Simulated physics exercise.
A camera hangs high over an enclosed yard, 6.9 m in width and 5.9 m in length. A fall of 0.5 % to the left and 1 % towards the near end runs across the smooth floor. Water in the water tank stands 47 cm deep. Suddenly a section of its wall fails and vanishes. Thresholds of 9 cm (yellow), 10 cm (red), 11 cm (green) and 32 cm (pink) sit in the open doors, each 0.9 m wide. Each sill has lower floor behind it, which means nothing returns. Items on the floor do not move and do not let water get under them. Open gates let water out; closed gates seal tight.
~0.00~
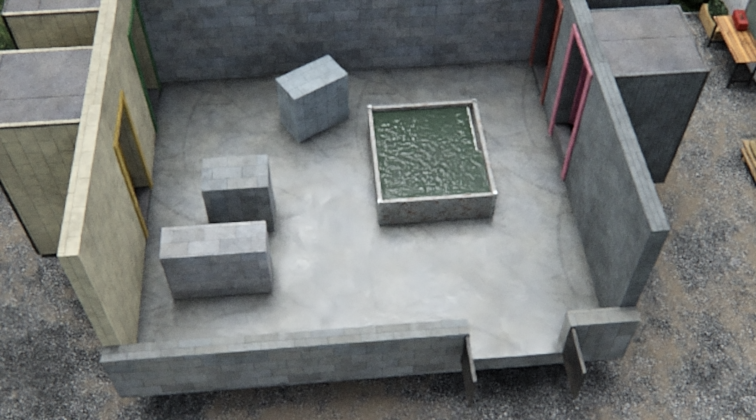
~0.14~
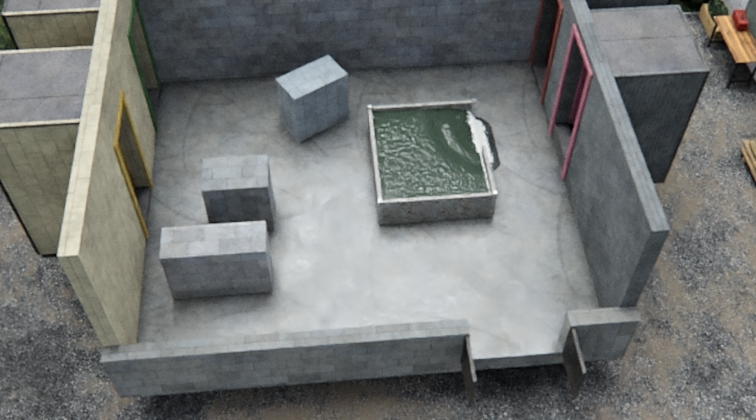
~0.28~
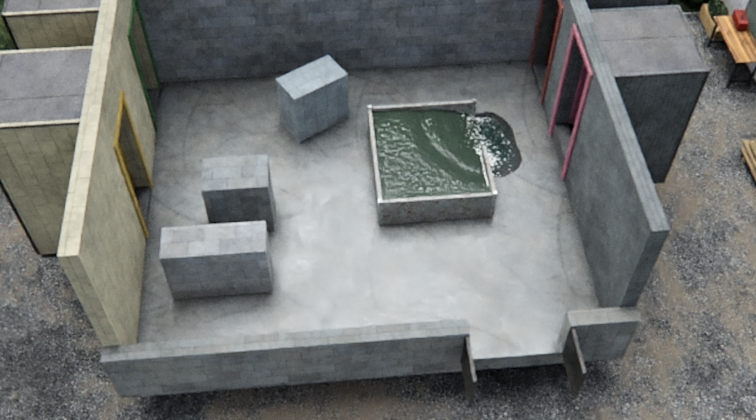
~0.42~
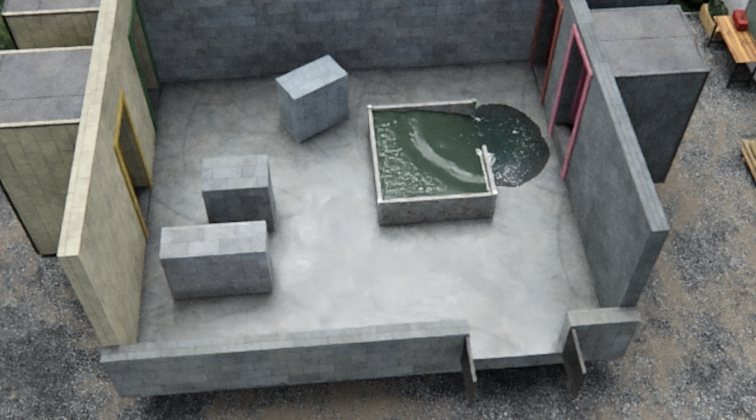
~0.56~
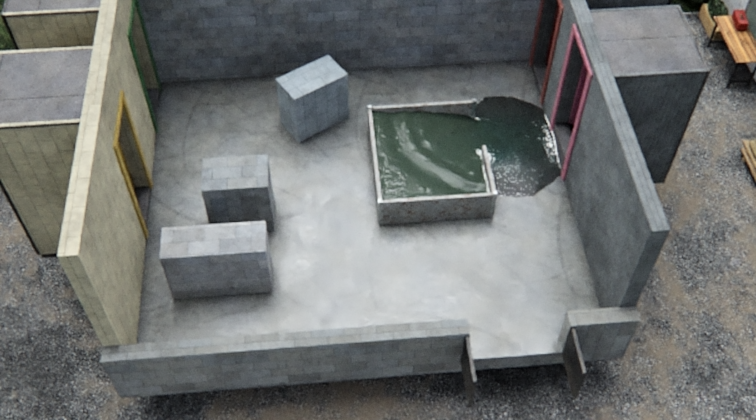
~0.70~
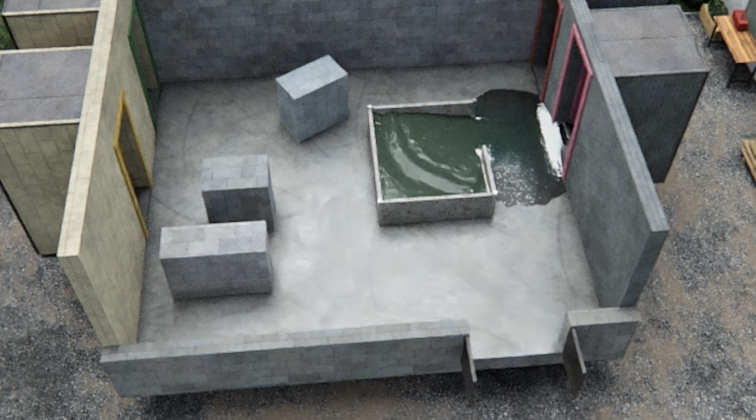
The video shows a walled concrete yard with grey blocks and a square tank of green water; water breaks through the tank's right side, spreads across the floor, and reaches the pink-framed opening in the right wall.
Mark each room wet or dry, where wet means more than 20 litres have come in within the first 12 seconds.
Yellow door - dry, red door - wet, green door - dry, pink door - dry.
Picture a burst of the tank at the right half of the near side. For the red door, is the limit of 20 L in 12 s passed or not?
Red: Falls short.
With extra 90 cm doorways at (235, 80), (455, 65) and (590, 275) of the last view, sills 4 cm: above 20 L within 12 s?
Result in order - not enough, more than that, not enough.
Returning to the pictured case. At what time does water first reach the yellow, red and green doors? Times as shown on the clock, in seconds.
Yellow: 7.5 s; red: 0.9 s; green: 5.5 s.
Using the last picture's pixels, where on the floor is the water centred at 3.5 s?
I'd put it close to (466, 162).
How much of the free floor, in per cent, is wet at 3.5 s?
About 40 per cent.
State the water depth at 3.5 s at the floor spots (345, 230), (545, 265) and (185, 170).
In that order: 0, 3 and 0 cm.
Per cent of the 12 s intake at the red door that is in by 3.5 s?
Estimate: Around 60 per cent.
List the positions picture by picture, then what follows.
The first frame shows still water, 47 cm deep, in the water tank at (429, 152).
In the second frame, water pours out at (475, 140) and has run 0.6 m, to a hidden place; typically 5 cm deep outside, 47 cm at the water tank's back.
In the third frame, the front is at (489, 116), 0.8 m from the gap at (475, 141); 0.7 m2 of floor is under water; 47 cm left at the back of the water tank.
In the fourth frame, water pours out at (475, 141) and has run 1.2 m, to (544, 154); typically 6 cm deep outside, 47 cm at the water tank's back.
In the fifth frame, the front is at (558, 169), 1.5 m from the gap at (475, 141); 2.1 m2 of floor is under water; 47 cm left at the back of the water tank.
In the sixth frame, water pours out at (475, 140) and has run 1.7 m, to (563, 185); typically 6 cm deep outside, 44 cm at the water tank's back.
After 1.4 s water covers 10 % of the floor and is deepest (32 cm) near (539, 135); yellow door not reached, red door 14 cm at the sill, 0 L in, green door not reached, pink door 27 cm at the sill, 1 L in.
After 2.2 s water covers 20 % of the floor and is deepest (31 cm) near (529, 64); yellow door not reached, red door 17 cm at the sill, 11 L in, green door not reached, pink door 26 cm at the sill, 1 L in.
After 3.5 s water covers 40 % of the floor and is deepest (21 cm) near (531, 71); yellow door not reached, red door 16 cm at the sill, 41 L in, green door not reached, pink door 18 cm at the sill, 1 L in.
After 7.0 s water covers 60 % of the floor and is deepest (12 cm) near (541, 143); yellow door not reached, red door 10 cm at the sill, 67 L in, green door 6 cm at the sill, 0 L in, pink door 11 cm at the sill, 1 L in.
After 12.0 s water covers 85 % of the floor and is deepest (9 cm) near (198, 366); yellow door 4 cm at the sill, 0 L in, red door 4 cm at the sill, 67 L in, green door 4 cm at the sill, 0 L in, pink door 5 cm at the sill, 1 L in.
